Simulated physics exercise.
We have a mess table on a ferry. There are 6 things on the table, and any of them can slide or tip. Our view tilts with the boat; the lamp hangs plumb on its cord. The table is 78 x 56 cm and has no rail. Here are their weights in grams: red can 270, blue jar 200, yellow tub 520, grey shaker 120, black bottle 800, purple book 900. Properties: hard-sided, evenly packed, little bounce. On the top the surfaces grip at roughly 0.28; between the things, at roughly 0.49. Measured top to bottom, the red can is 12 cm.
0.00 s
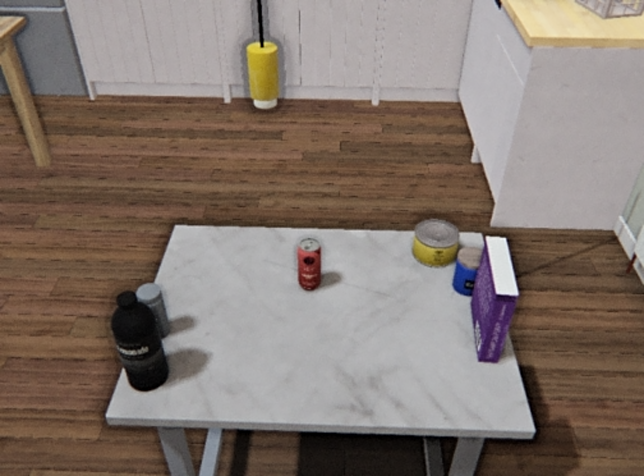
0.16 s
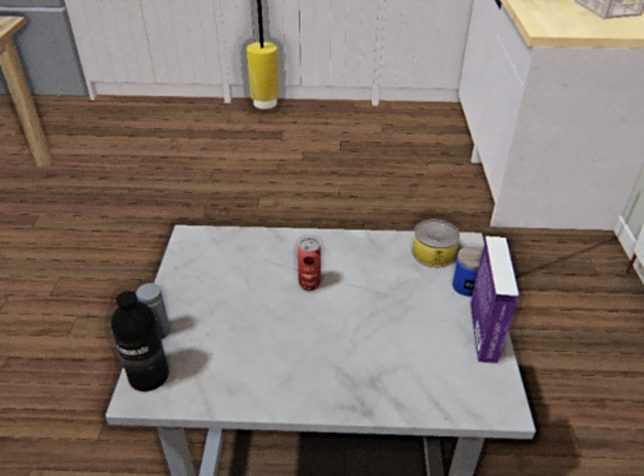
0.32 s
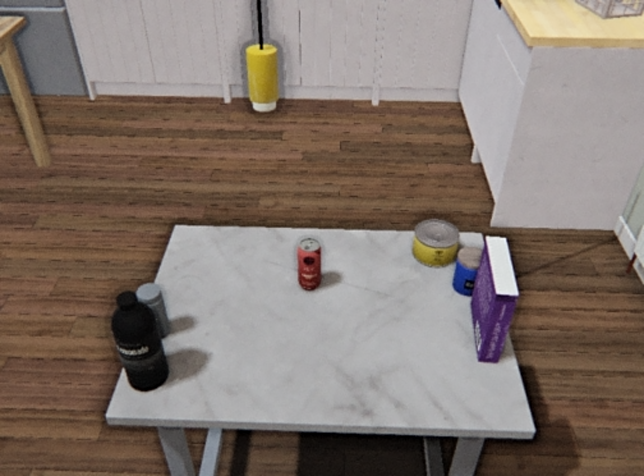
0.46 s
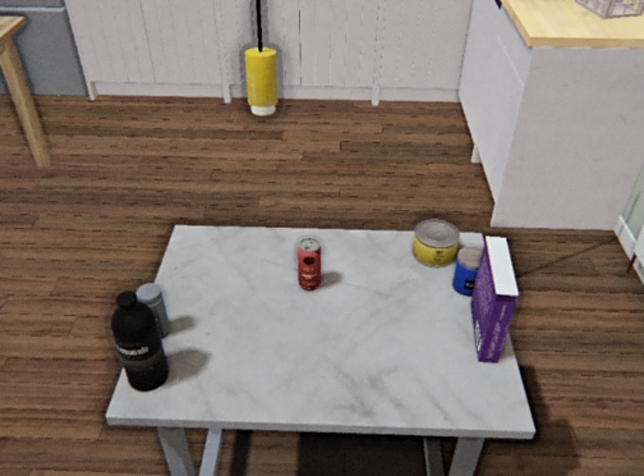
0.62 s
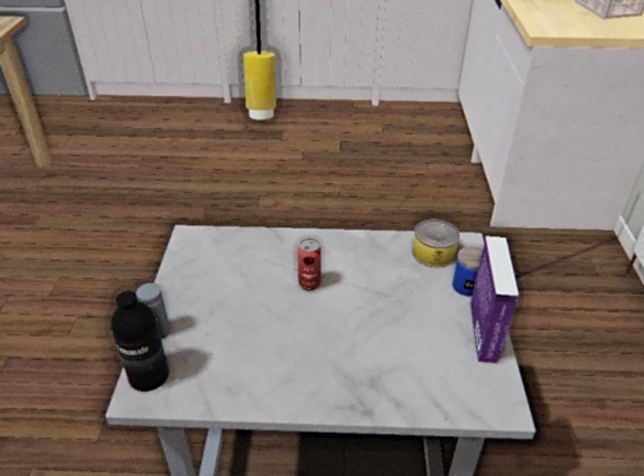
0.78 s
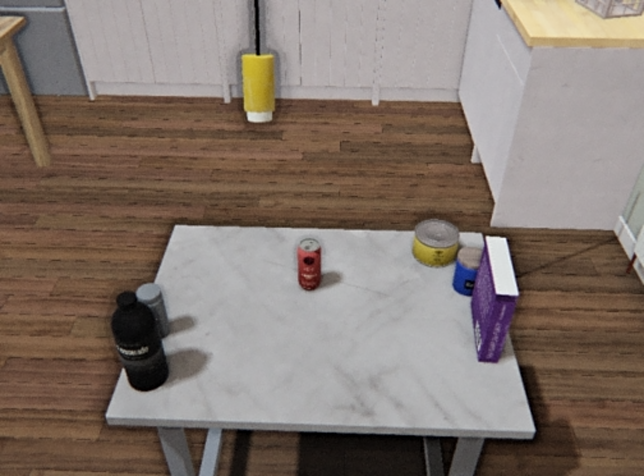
Yellow lamp hanging on a cord shifting slightly downward beyond a marble-topped table, its six objects, including a red can, staying still.
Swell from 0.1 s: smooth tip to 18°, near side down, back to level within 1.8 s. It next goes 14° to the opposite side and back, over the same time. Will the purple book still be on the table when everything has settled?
Yes.
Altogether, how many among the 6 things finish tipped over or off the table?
Total: 0.
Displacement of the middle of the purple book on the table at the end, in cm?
Start to finish, roughly 5 cm.
Around 1.18 s, boat heeled 16°, near side down; purple book shifted 2 cm near (494, 308); red can shifted 2 cm; grey shaker shifted 2 cm.
Around 1.28 s, boat heeled 14°, near side down; purple book shifted 4 cm near (495, 313); red can shifted 3 cm; grey shaker shifted 3 cm.
Finally (4.2 s), all 6 still in place (within 5 cm). In the last view, purple book near (496, 317).
